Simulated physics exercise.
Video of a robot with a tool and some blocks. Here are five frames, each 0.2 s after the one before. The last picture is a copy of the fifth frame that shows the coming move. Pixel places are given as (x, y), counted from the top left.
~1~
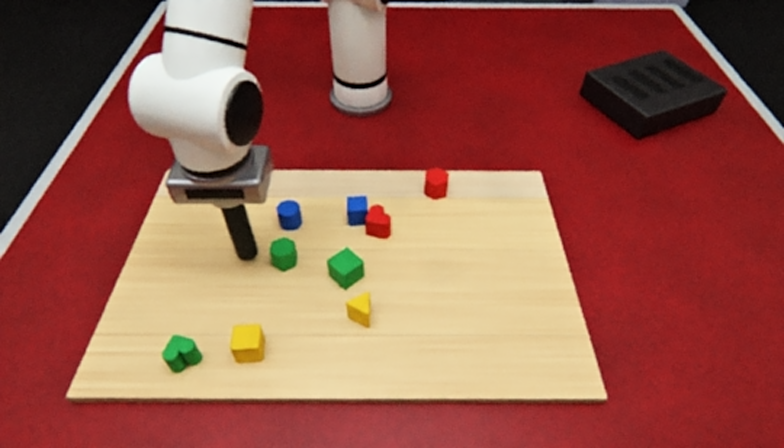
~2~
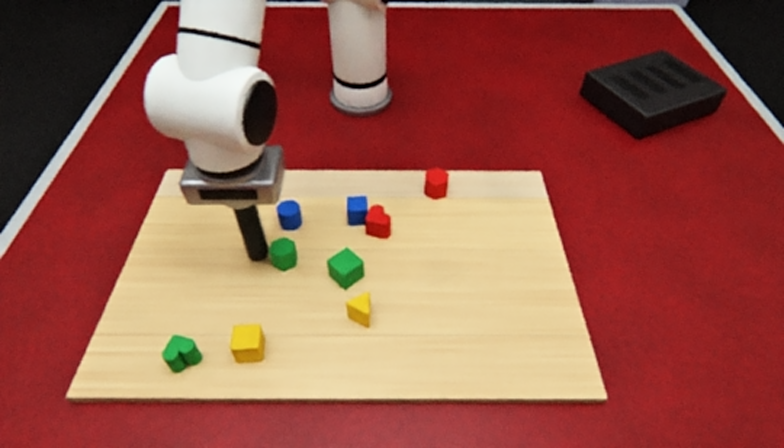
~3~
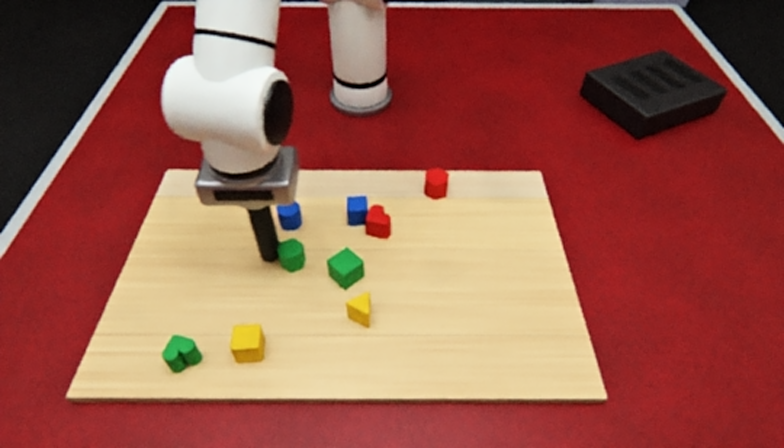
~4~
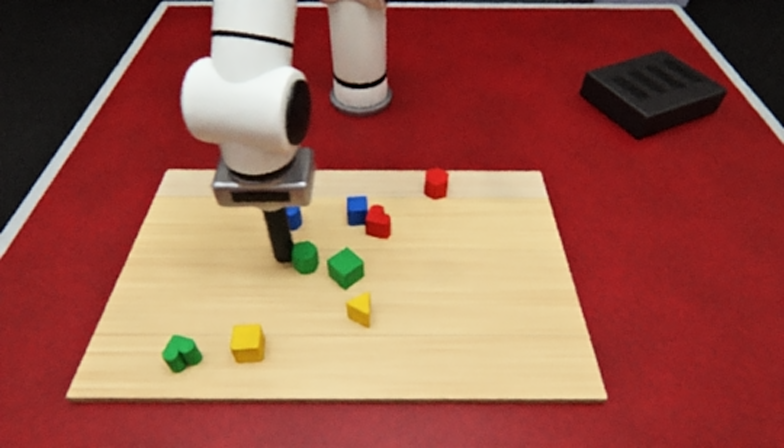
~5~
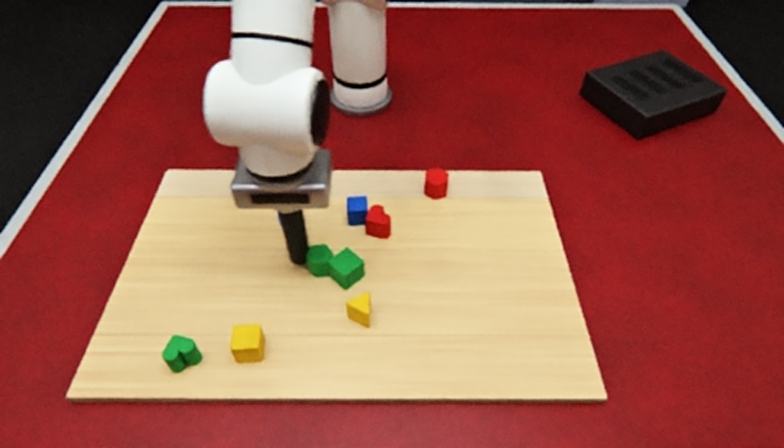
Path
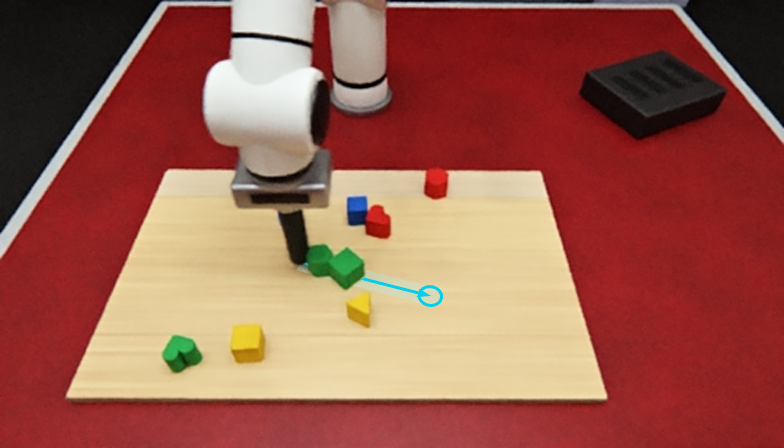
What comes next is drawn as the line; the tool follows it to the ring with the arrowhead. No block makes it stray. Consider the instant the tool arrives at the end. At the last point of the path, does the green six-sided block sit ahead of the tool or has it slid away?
In front, still.
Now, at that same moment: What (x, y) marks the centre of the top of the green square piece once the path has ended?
When the path ends, it will be at (480, 302).
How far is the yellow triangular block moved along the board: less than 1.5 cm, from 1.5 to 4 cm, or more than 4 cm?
Final distance: Less than 1.5 cm.
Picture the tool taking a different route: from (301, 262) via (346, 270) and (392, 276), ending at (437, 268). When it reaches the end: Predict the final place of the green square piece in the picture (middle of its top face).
I'd expect the centre of its top face to be at (427, 299).
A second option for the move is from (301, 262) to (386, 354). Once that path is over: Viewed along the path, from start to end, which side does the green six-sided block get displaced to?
Leftward.
Drawn move, straight from (301, 262) to (430, 296).
What follows on the original path. One third of the way, tool (343, 268); green six-sided block (362, 266); green square piece (388, 273), turned 15° anticlockwise.
Two thirds of the way, tool (387, 280); green six-sided block (408, 279); green square piece (434, 287), turned 15° anticlockwise.
At the end, tool (431, 291); green six-sided block (454, 291), turned 15° clockwise; green square piece (480, 302); yellow triangular block still.
